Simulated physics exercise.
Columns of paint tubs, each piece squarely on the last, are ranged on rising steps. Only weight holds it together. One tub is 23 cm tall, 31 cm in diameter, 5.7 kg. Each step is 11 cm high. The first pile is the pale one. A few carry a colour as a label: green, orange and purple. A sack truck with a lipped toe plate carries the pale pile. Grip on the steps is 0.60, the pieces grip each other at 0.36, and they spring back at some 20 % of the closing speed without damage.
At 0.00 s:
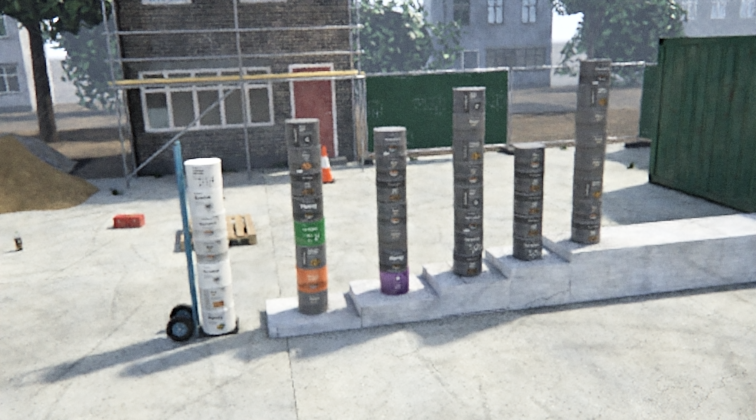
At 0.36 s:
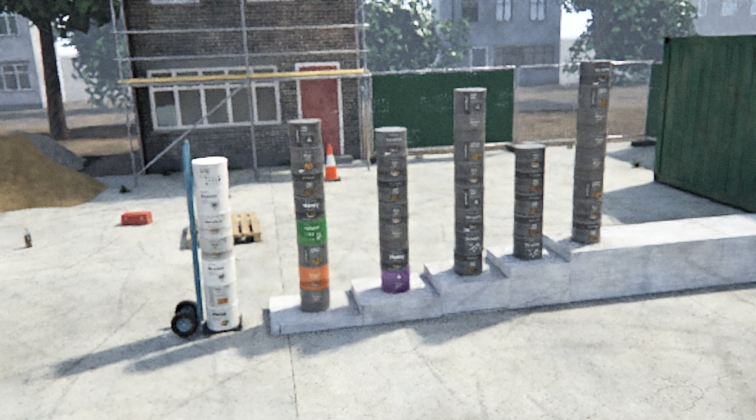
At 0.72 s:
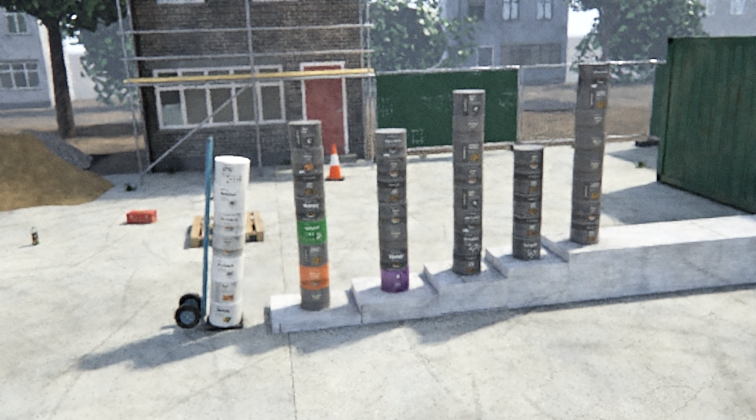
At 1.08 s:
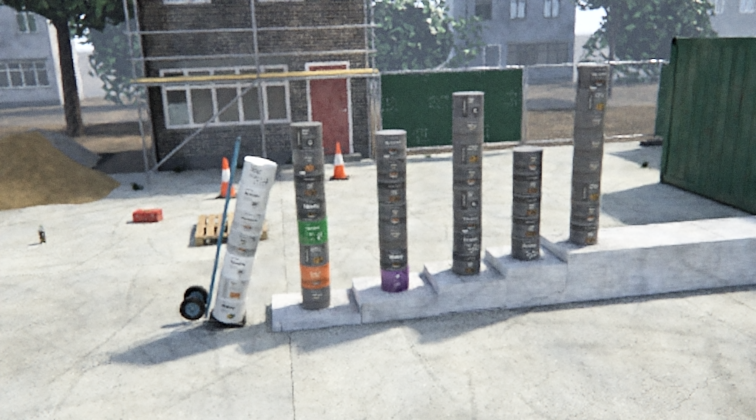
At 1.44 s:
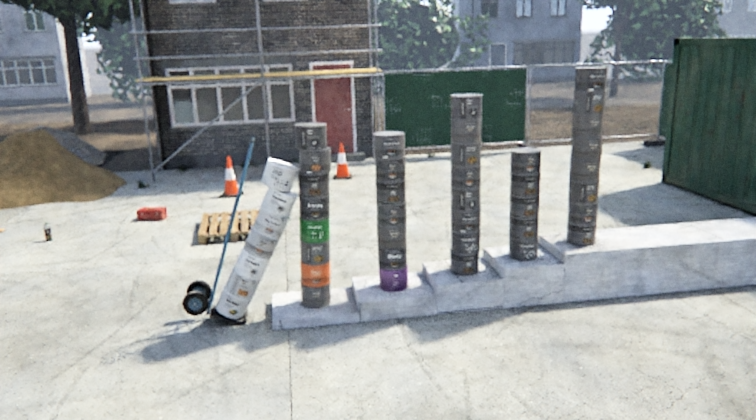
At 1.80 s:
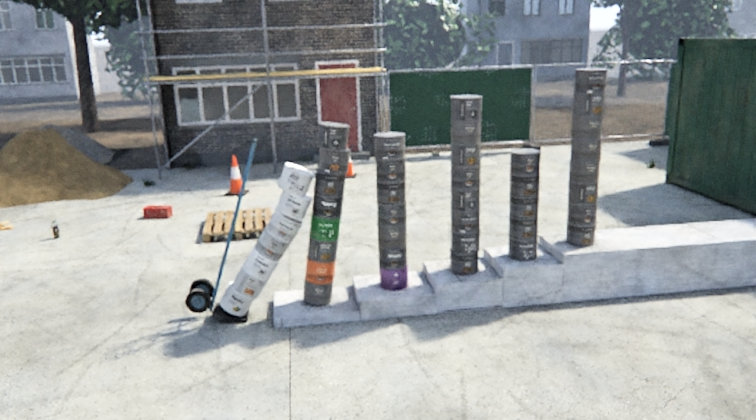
In the video, a hand truck carrying a tall white stack of tubs tilts forward to the right until the stack leans against the nearest gray column, which begins leaning right while the other columns on the rising steps stay upright.
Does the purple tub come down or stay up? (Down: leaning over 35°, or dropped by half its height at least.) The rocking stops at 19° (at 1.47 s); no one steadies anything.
The purple tub stays up.
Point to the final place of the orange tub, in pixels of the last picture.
Around (307, 297).
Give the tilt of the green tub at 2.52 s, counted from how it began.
Roughly 30°.
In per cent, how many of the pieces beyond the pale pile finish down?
Roughly 90 per cent of them.
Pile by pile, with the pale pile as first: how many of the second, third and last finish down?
Pieces: Second 7, third 6, last 7.
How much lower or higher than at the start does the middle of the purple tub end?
About 0 cm lower.
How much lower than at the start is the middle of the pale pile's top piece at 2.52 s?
About 50 cm.
After 2.52 s, 7 of the pale pile down; 8 of the 36 other tubs down; purple tub leaning 13°; orange tub leaning 38°.
After 3.52 s, 7 of the pale pile down; 18 of the 36 other tubs down; purple tub leaning 28°; green tub on its side.
After 4.36 s, 6 of the pale pile down; 33 of the 36 other tubs down; purple tub shifted 14 cm; orange tub on its side.
After 5.32 s, 6 of the pale pile down; 32 of the 36 other tubs down; purple tub shifted 14 cm; orange tub on its side.
By the end (6.1 s), 6 of the pale pile down; 32 of the 36 other tubs down; purple tub shifted 14 cm; orange tub on its side; green tub on its side. As the last picture would show them, middles, purple tub near (400, 280), orange tub near (307, 297).
